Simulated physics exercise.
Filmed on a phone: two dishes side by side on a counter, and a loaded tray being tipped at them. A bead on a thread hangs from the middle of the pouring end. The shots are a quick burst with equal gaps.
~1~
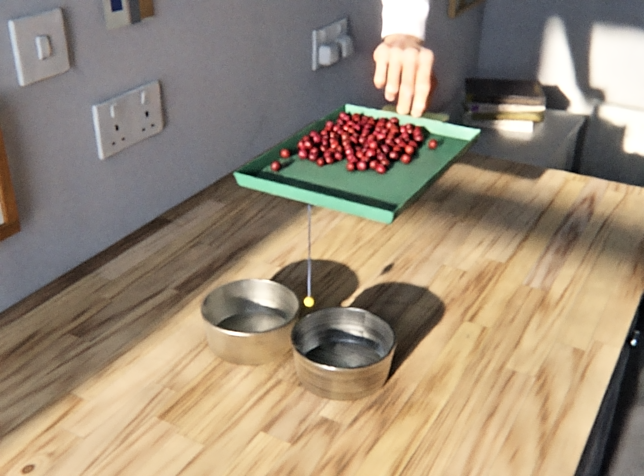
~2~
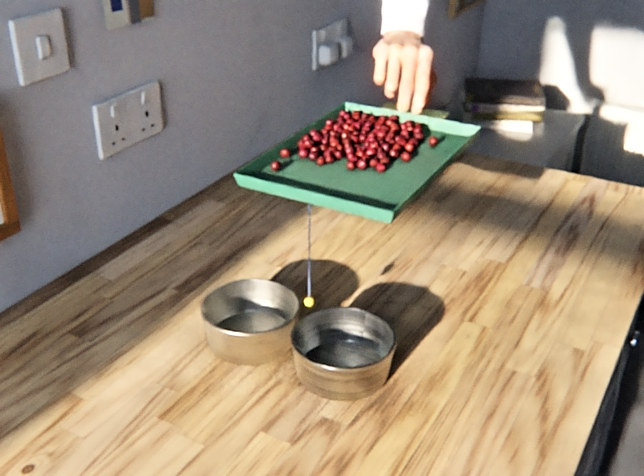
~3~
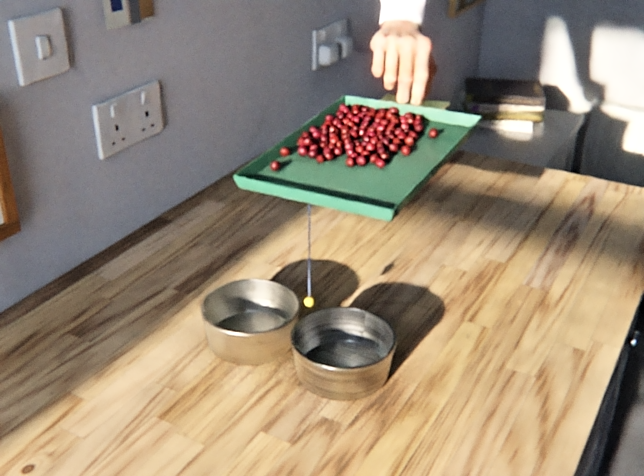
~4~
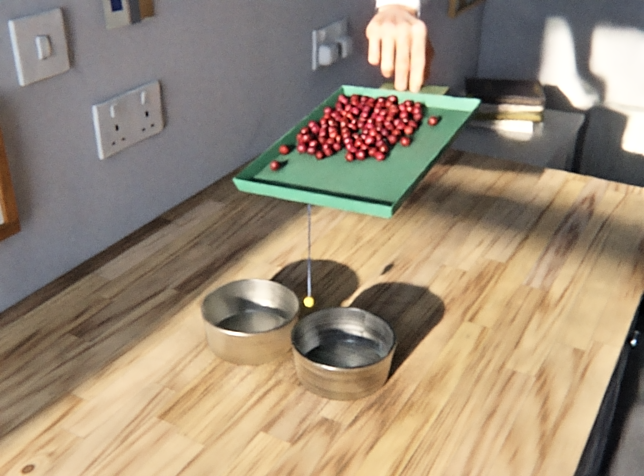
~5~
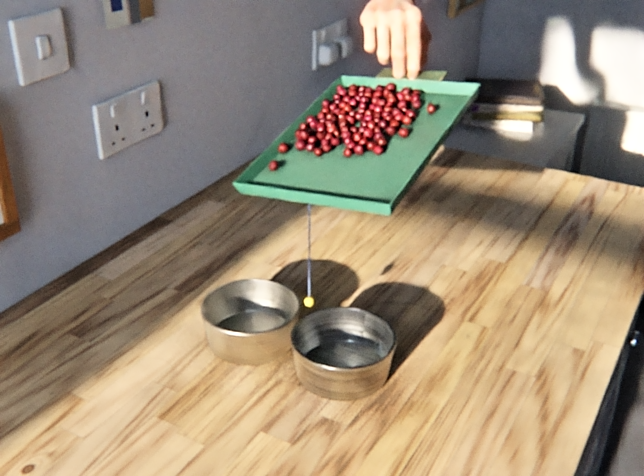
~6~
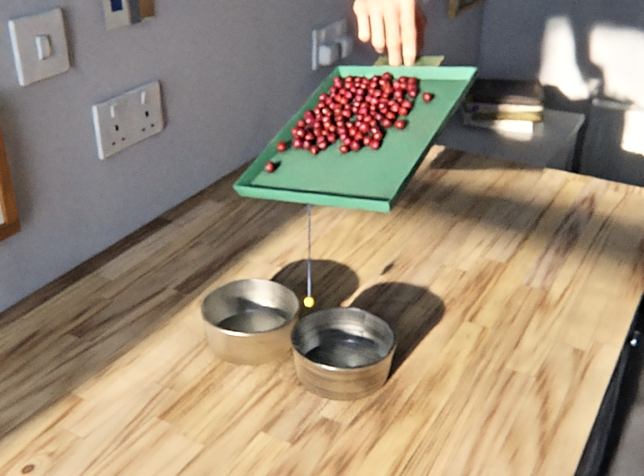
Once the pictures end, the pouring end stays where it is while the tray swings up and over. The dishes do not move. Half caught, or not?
They take over half between them.
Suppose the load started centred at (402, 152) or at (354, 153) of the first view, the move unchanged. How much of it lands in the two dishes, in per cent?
Near 80 % and 90 %.
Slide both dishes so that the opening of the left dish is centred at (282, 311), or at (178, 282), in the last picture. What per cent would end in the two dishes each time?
Near 50 % and 80 %.
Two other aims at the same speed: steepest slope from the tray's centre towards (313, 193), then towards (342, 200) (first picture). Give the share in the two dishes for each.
Near 70 % and 70 %.
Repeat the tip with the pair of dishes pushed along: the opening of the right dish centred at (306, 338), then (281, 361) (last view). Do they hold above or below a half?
One: Over half. Two: The smaller part.
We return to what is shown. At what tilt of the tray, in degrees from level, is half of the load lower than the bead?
At about 95°.
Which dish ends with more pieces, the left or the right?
It is the left one.
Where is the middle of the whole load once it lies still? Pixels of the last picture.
At about (249, 327).
Just after the last frame, tray tipped steeply; the larger part on the tray; about a tenth in the left dish; just a few outside both; about a tenth in the air.
A moment on, tray tipped past a quarter turn; just a few on the tray; just a few in the right dish; the larger part in the left dish; about a tenth outside both; about a tenth in the air.
Further on, tray tipped past a quarter turn; almost all in the left dish; about a tenth outside both.
When it is over, tray tipped past a quarter turn; not one in the right dish; almost all in the left dish; about a tenth outside both.
